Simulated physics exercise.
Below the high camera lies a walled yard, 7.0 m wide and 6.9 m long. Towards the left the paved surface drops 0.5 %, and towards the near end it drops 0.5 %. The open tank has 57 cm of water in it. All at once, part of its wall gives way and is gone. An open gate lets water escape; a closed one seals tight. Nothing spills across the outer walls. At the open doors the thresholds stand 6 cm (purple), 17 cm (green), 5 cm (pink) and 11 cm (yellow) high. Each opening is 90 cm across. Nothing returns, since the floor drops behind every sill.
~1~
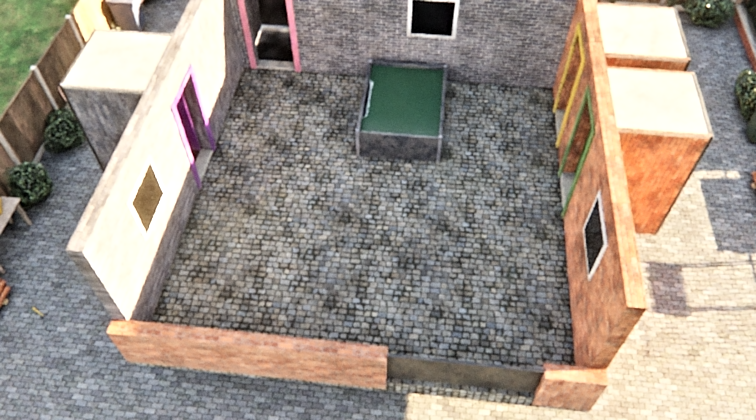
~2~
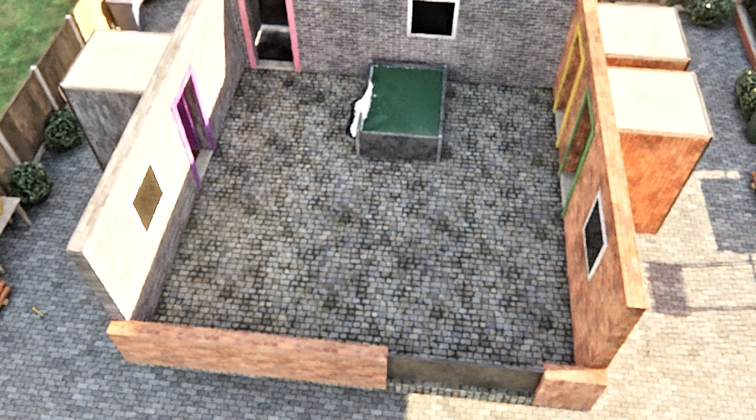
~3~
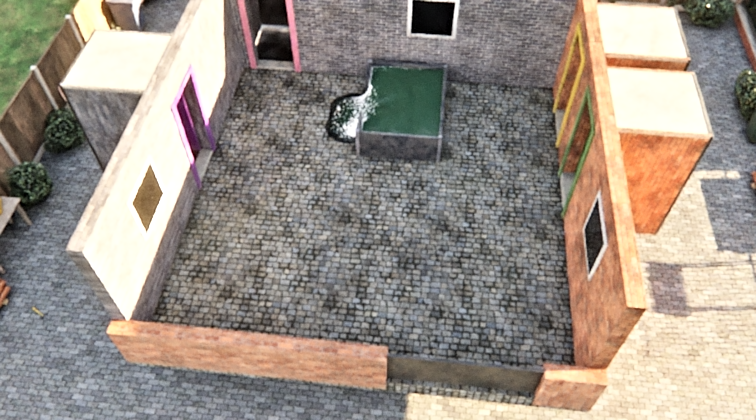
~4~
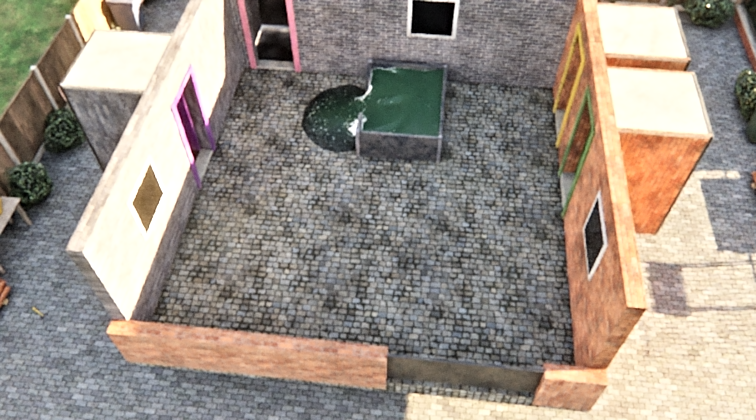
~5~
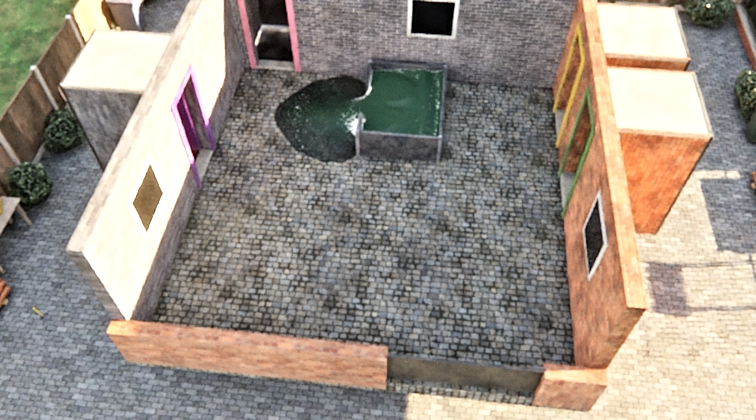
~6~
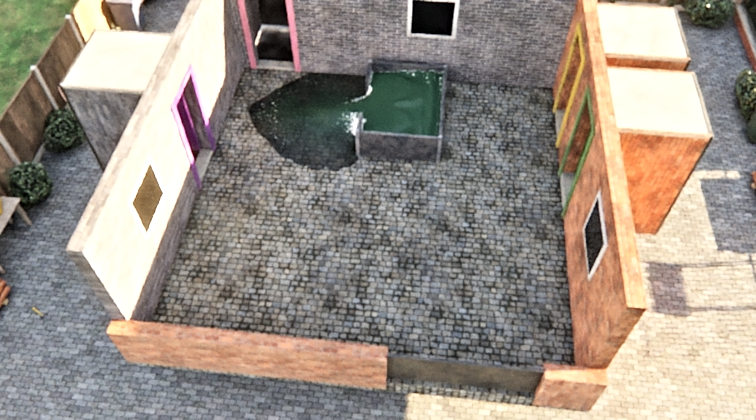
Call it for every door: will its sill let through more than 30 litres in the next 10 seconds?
Purple door - it will, green door - it will not, pink door - it will, yellow door - it will not.
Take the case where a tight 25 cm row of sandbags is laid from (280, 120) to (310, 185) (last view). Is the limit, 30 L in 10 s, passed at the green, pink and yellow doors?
Green within the limit, pink beyond the limit, yellow within the limit.
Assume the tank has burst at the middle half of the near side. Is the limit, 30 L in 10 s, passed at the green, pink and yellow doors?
Note: Green short of the mark, pink short of the mark, yellow short of the mark.
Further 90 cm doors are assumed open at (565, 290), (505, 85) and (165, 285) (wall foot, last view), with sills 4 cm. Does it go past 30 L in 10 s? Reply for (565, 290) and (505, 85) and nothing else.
Order as listed: Respected and respected.
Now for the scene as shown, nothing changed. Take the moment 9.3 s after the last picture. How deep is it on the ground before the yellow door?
It's some 0.5 centimetres deep.
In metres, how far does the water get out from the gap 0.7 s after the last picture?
I'd say close to 3.4 m.
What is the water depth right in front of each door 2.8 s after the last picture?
You'd get purple at 11 cm, green at 0 cm, pink at 14 cm, and yellow at 0 cm.
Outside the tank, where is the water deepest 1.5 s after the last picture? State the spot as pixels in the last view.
Spot: Approx. (252, 69).
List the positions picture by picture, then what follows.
The open tank at (403, 100) is whole and still, 57 cm deep, in the first frame.
Water pours out at (366, 112) and has run 0.6 m, to a hidden place; typically 5 cm deep outside, 57 cm at the open tank's back, in the second frame.
The front is at (333, 135), 0.8 m from the gap at (366, 113); 0.7 m2 of floor is under water; 57 cm left at the back of the open tank, in the third frame.
The front is at (306, 126), 1.3 m from the gap at (366, 112); 1.7 m2 of floor is under water; 56 cm left at the back of the open tank, in the fourth frame.
The front is at (279, 120), 1.8 m from the gap at (366, 112); 3.0 m2 of floor is under water; 47 cm left at the back of the open tank, in the fifth frame.
The front is at (253, 112), 2.4 m from the gap at (366, 112); 4.3 m2 of floor is under water; 49 cm left at the back of the open tank, in the sixth frame.
Then, 0.7 s after the last picture water covers 20 % of the floor and is deepest (32 cm) near (244, 68); purple door not reached, green door not reached, pink door 11 cm at the sill, 0 L in, yellow door not reached.
Then, 1.5 s after the last picture water covers 25 % of the floor and is deepest (30 cm) near (252, 69); purple door 15 cm at the sill, 17 L in, green door not reached, pink door 15 cm at the sill, 20 L in, yellow door not reached.
Then, 2.8 s after the last picture water covers 30 % of the floor and is deepest (18 cm) near (294, 88); purple door 11 cm at the sill, 47 L in, green door not reached, pink door 14 cm at the sill, 93 L in, yellow door not reached.
Then, 5.3 s after the last picture water covers 45 % of the floor and is deepest (16 cm) near (144, 343); purple door 8 cm at the sill, 68 L in, green door not reached, pink door 11 cm at the sill, 164 L in, yellow door not reached.
Then, 9.3 s after the last picture water covers 65 % of the floor and is deepest (10 cm) near (144, 343); purple door 6 cm at the sill, 73 L in, green door not reached, pink door 5 cm at the sill, 194 L in, yellow door not reached.
